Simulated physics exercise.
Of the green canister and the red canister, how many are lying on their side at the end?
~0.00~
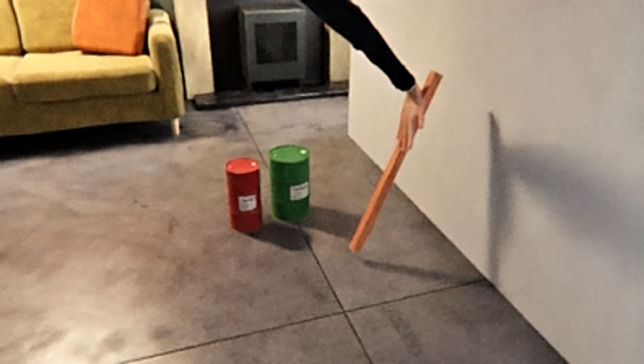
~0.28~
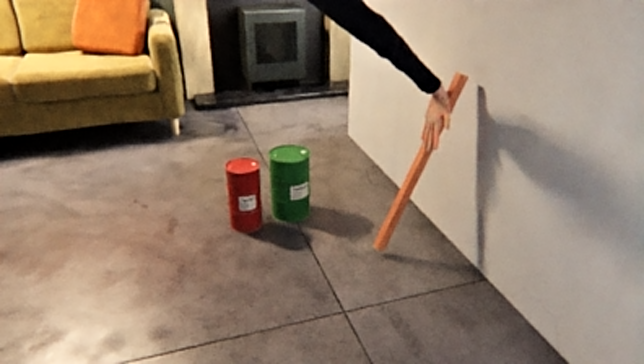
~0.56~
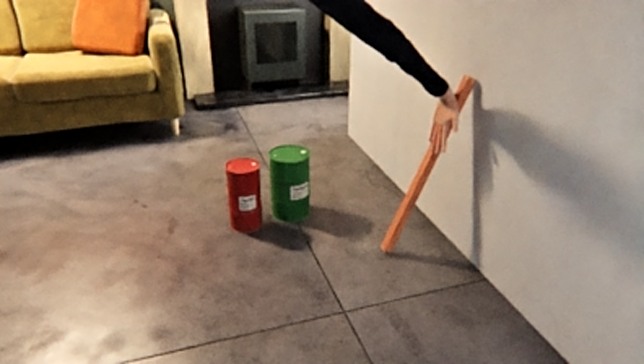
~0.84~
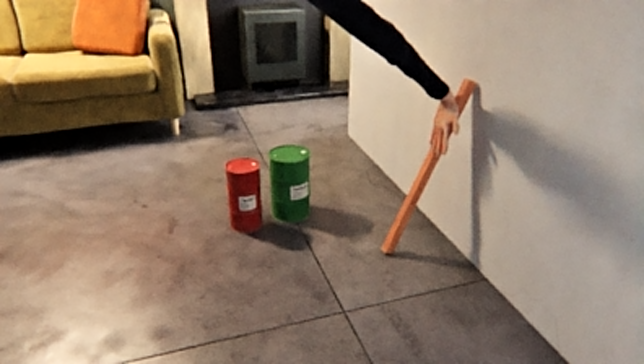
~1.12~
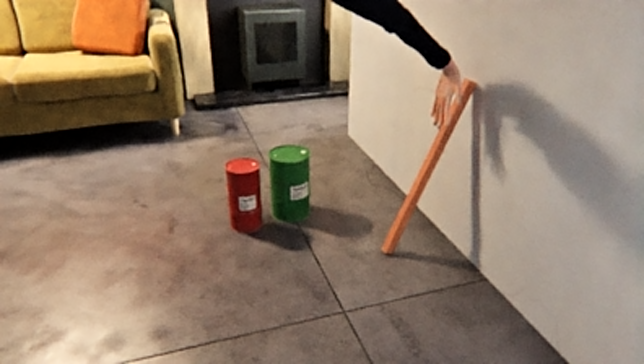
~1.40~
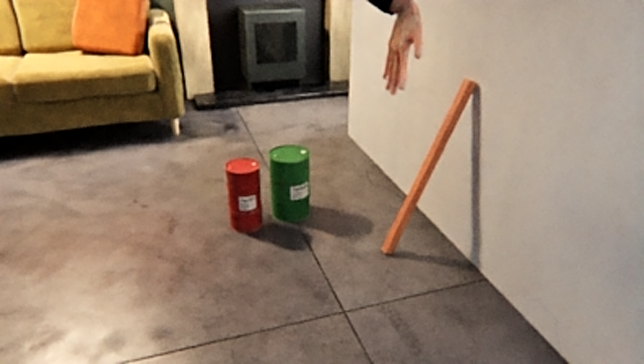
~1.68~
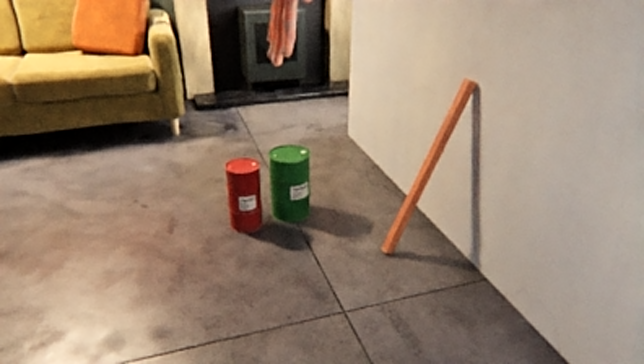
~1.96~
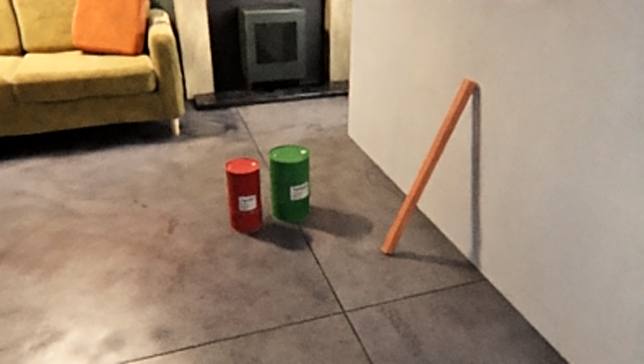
None of them are lying on their side, as both the green canister and the red canister still stand upright.
